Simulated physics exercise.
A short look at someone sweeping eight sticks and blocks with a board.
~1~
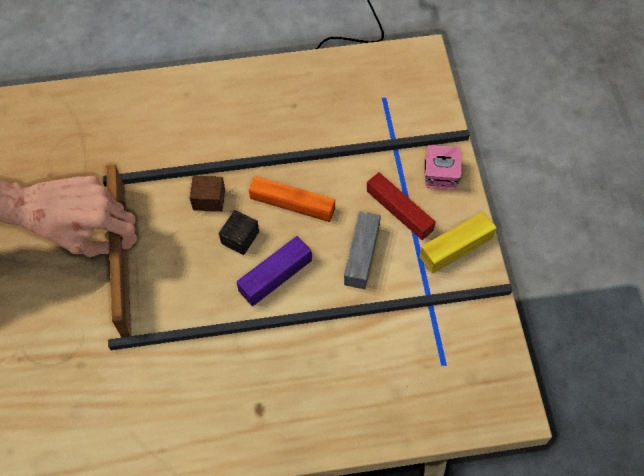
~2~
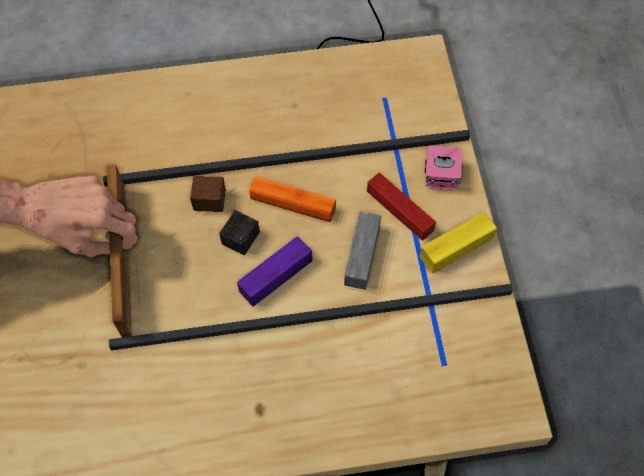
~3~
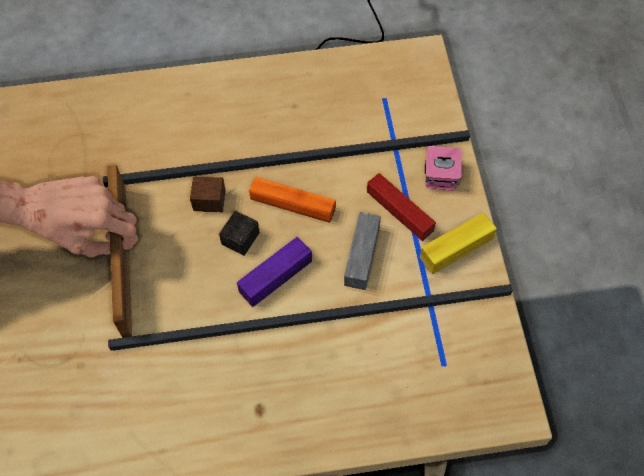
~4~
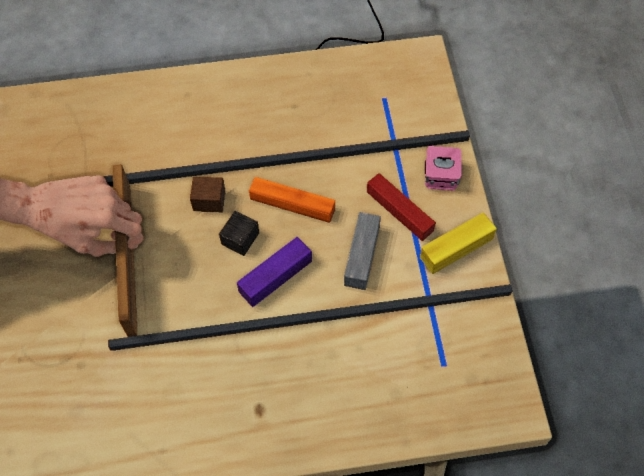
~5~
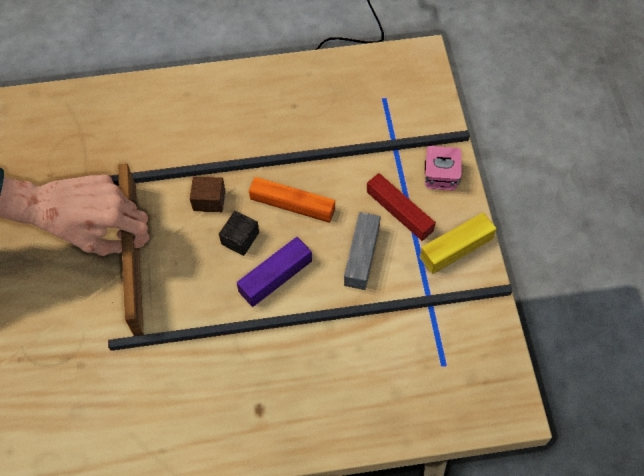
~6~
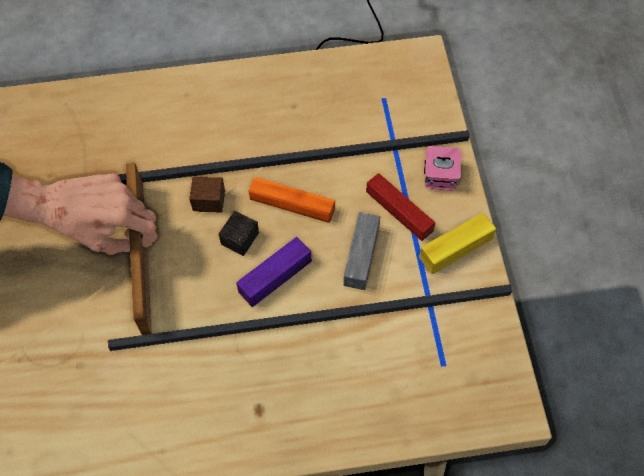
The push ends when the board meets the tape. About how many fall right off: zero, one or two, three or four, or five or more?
The number that fall off is one or two.
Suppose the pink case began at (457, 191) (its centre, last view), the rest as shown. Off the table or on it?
It is lost.
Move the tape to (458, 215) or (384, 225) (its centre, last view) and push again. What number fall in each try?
The counts: 5 and 0.
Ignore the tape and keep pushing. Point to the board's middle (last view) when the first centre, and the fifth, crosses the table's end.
About (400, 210), then (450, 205).
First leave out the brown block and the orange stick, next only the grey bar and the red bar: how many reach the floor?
First 0, then 0.
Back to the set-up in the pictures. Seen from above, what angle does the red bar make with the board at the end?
Some 15 degrees.
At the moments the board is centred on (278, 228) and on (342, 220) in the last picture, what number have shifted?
By then 5, and 6.
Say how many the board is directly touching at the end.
The number is 3.
Early on, none off yet; pink case at rest near (442, 169); yellow stick at rest near (458, 243); red bar at rest near (400, 207).
A while later, none off yet; pink case at rest near (442, 169); yellow stick at rest near (458, 243); red bar moving near (408, 203).
Finally, the number that fall off is one or two; lost, pink case.
